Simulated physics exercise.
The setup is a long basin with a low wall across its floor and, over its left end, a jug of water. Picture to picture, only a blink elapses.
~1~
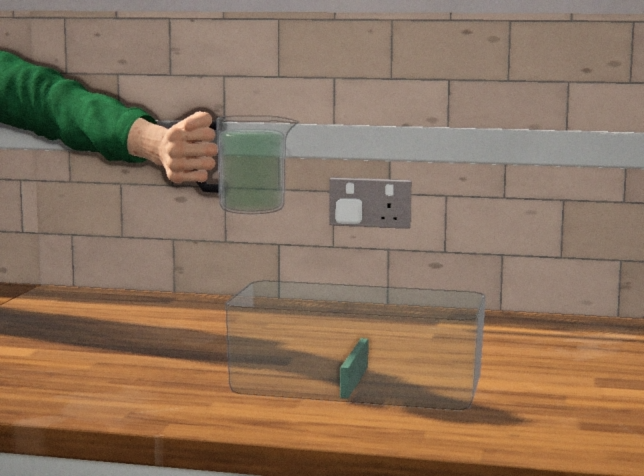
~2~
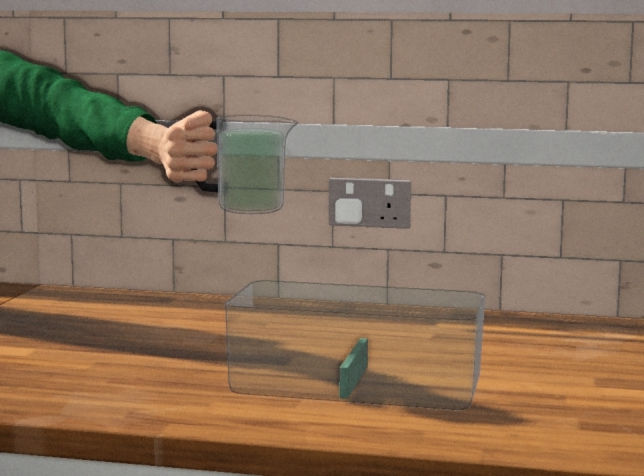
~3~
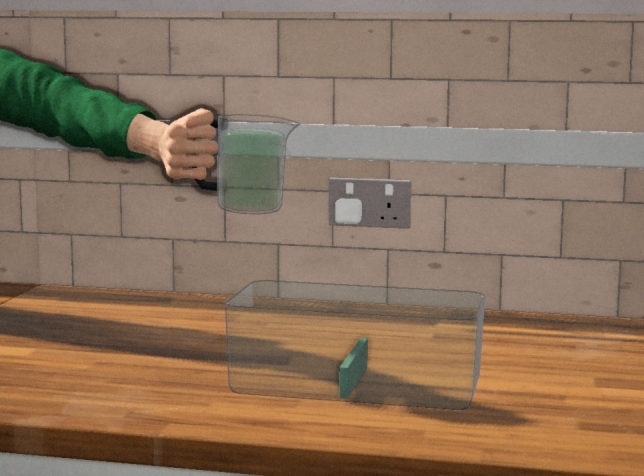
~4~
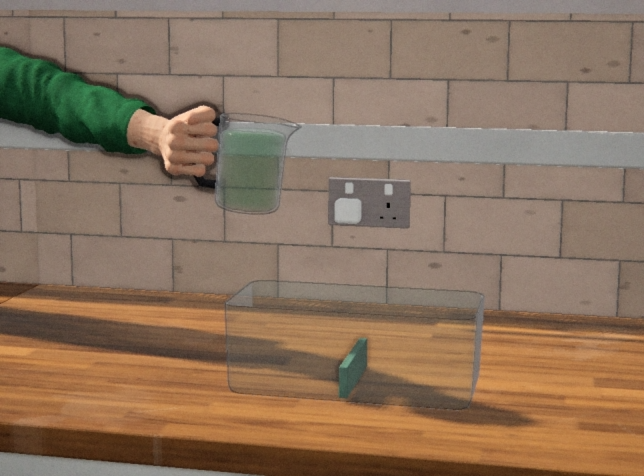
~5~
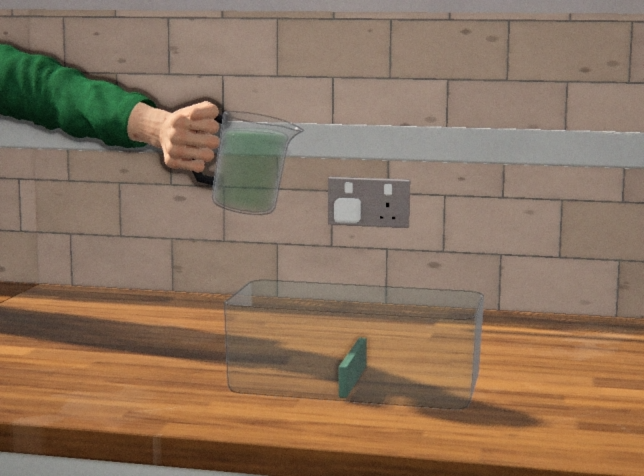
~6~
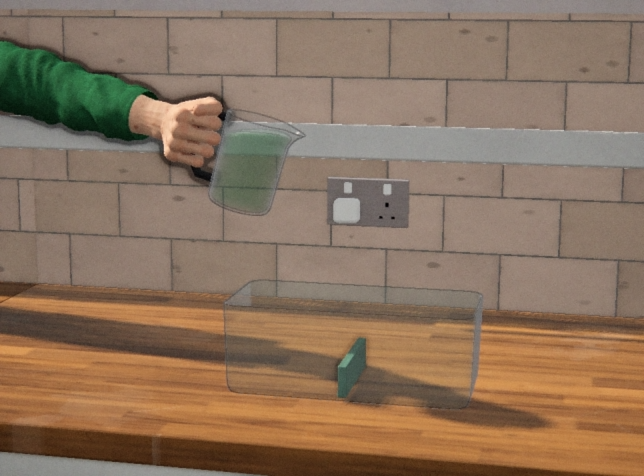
On a wooden worktop before a brick wall, a long clear basin sits with a small green wall standing across its floor. Above its left end, a green-sleeved arm holds a clear jug of greenish water upright, then slowly tilts it slightly to the right, while the basin stays still.
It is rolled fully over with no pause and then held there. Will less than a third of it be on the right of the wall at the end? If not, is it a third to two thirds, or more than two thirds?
No, a third to two thirds.
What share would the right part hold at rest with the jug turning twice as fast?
Roughly 35 per cent ends up there.
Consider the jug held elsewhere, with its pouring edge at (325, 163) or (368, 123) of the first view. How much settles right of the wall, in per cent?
First try 80 %, second try 90 %.
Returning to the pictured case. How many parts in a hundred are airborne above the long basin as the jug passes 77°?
20 %.
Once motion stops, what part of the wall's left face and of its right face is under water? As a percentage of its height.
I'd put the left at about 30 and the right at about 30.
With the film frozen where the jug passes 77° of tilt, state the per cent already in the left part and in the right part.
Left side: 0 in a hundred; right side: 5 in a hundred.
A moment on, the jug is tipped on its side and 77 per cent is still to pour, 0 is left of the wall and 4 right of it.
Next, the jug is tipped right over and 21 per cent is still to pour, 17 is left of the wall and 37 right of it.
Then the jug is tipped right over and 1 per cent is still to pour, 46 is left of the wall and 50 right of it.
Later the jug is tipped right over and 0 per cent is still to pour, 48 is left of the wall and 50 right of it.
At rest 48 per cent lies left of the wall, 50 right of it and 2 outside.
